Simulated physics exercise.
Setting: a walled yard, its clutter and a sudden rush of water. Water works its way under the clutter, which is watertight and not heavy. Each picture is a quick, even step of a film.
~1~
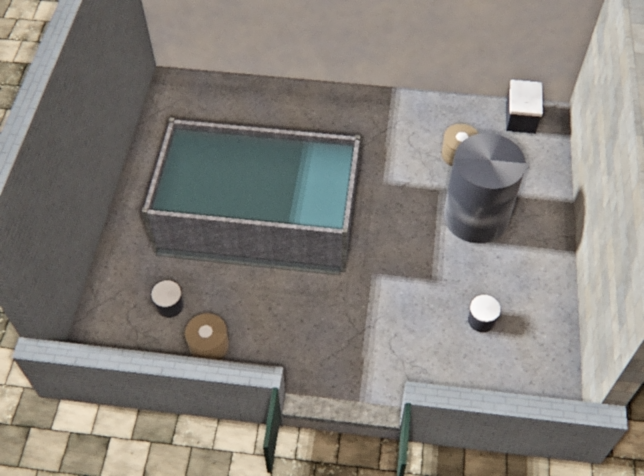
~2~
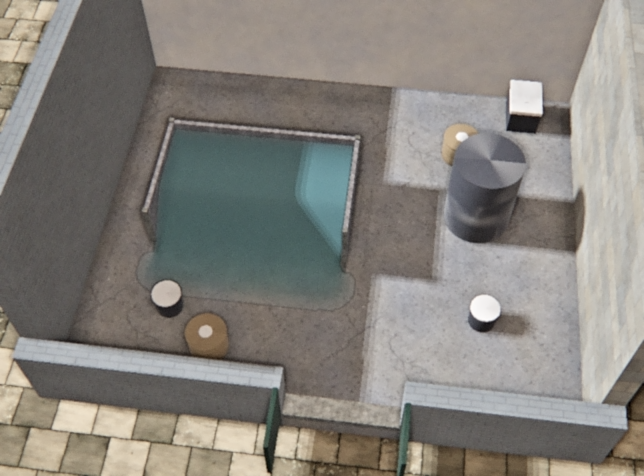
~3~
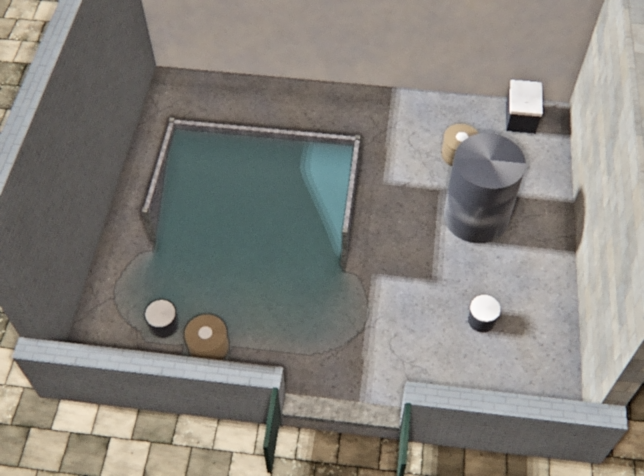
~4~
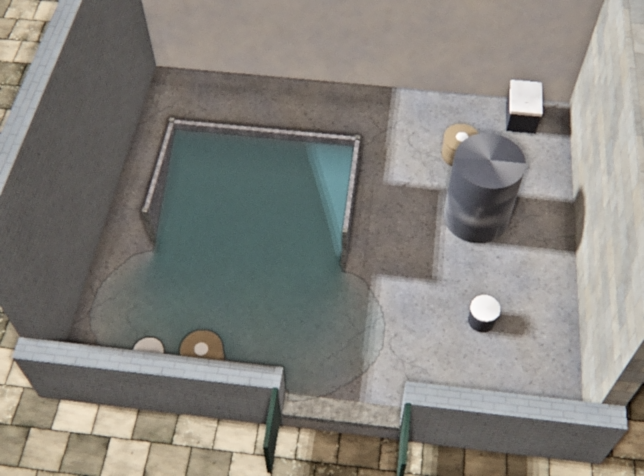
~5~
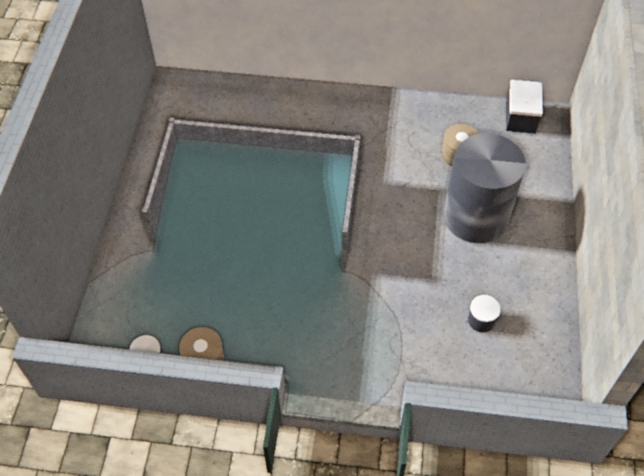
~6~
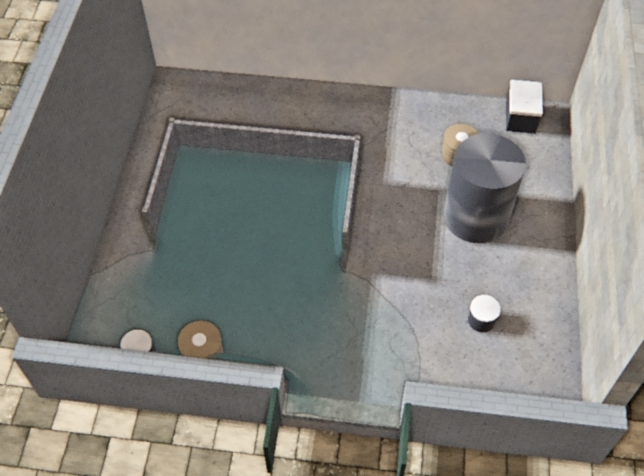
In a walled yard, water bursts from a tank, pushing a pail and tub frontward.
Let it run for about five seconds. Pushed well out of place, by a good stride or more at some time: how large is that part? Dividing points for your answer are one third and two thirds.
Answer: A share between one and two thirds.
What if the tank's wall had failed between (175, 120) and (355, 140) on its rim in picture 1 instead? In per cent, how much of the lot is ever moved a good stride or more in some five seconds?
Near 100 in a hundred.
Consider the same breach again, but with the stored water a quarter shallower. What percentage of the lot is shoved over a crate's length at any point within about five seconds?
60 per cent.
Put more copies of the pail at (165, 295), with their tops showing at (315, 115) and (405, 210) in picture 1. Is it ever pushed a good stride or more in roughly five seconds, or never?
Travels that far, then falls short.
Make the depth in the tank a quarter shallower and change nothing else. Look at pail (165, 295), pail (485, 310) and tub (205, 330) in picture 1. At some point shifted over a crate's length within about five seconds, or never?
Item by item: Cleared the mark, then cleared the mark, then cleared the mark.
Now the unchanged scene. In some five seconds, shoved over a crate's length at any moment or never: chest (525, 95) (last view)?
Looks like less than that to me.
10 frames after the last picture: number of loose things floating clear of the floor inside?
My tally gives 2.
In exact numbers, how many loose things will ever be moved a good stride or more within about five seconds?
3.
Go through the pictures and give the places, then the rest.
The first picture shows a pail at (166, 293) rests on the ground; a tub at (206, 332) rests on the ground; 0 of 5 have shifted.
The second picture shows a pail at (166, 293) rests on the ground; a tub at (206, 332) rests on the ground; 0 of 5 have shifted.
The third picture shows a pail at (160, 313), on the bottom, close to its start; a tub at (205, 333) rests on the ground; 1 of 5 have shifted.
The fourth picture shows a pail at (148, 351) rests on the ground, a stride from its start; a tub at (201, 349), on the bottom, close to its start; 2 of 5 have shifted.
The fifth picture shows a pail at (145, 349) floats, a stride from its start; a tub at (201, 346) floats, close to its start; 2 of 5 have shifted.
The sixth picture shows a pail at (136, 343) floats, a stride from its start; a tub at (199, 340) floats, close to its start; 2 of 5 have shifted.
A moment on, 1 of 5 are well off their spots; 2 afloat.
Next, 2 of 5 are well off their spots; 2 afloat.
Later, 3 of 5 are well off their spots; 3 afloat.
In the end, 3 of 5 are well off their spots, and 3 have been at some point; 2 afloat.
